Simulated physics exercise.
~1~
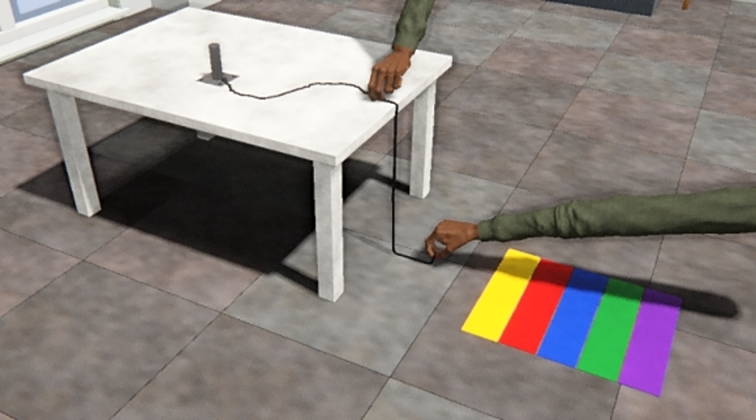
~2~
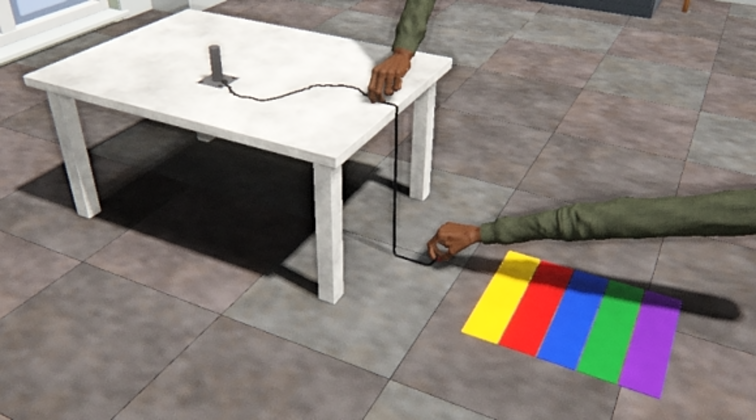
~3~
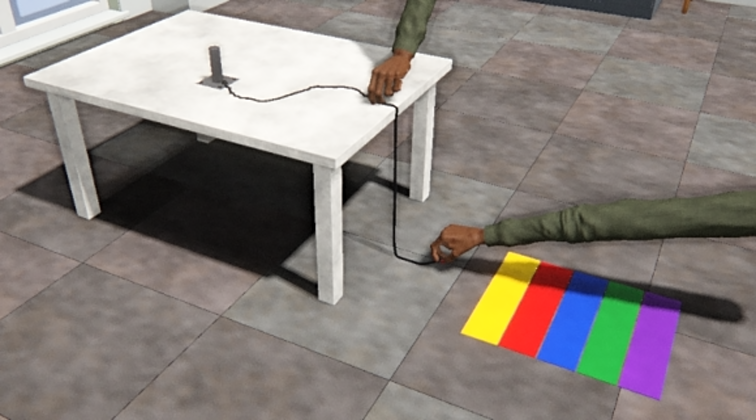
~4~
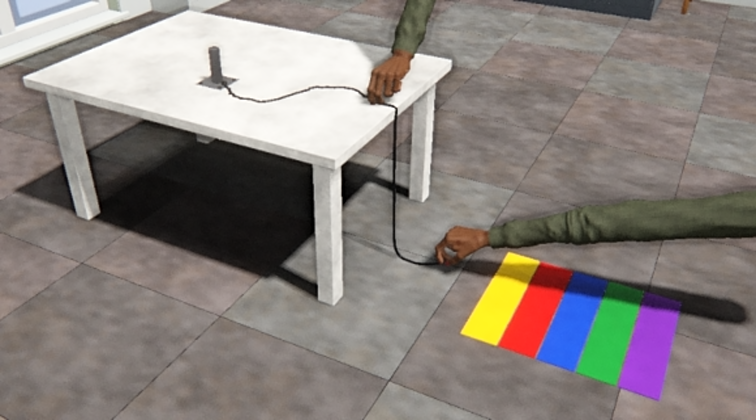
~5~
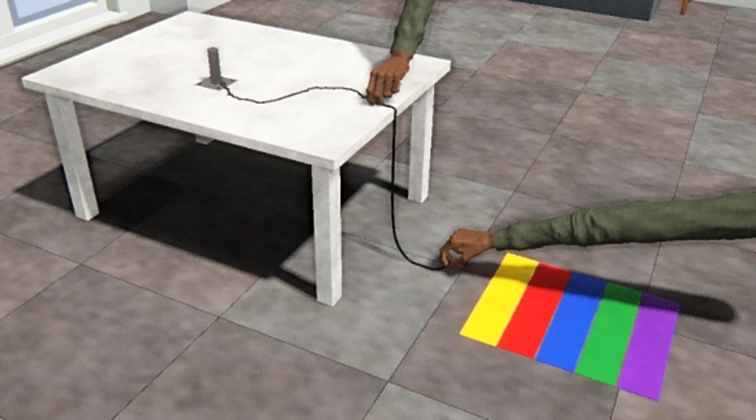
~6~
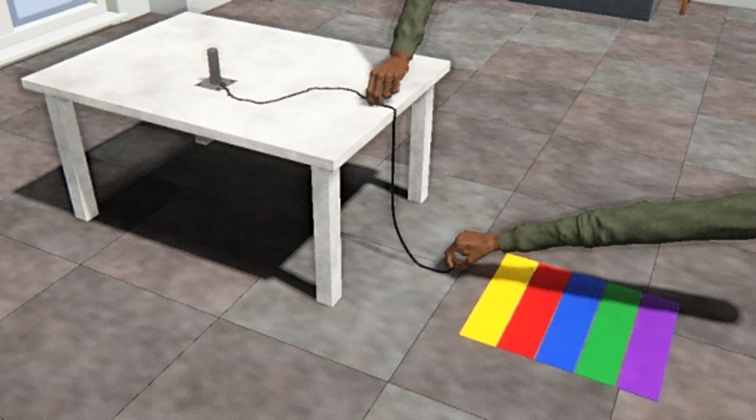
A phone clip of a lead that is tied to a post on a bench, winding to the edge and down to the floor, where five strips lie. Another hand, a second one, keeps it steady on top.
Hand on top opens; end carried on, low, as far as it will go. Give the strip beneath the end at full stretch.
Green strip.
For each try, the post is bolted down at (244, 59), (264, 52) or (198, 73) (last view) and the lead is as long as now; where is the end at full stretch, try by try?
Roughly (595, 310), (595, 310) and (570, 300), try by try.
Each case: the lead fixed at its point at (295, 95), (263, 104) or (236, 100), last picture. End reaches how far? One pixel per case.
Roughly (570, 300), (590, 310) and (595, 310).
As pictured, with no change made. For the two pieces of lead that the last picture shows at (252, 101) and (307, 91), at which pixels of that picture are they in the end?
The first lands at (279, 93), while the second lands at (338, 103).
Soon after, end near (555, 296); over red.
Then, end near (592, 308); over blue.
At full stretch, end near (616, 315); over green. Over green.
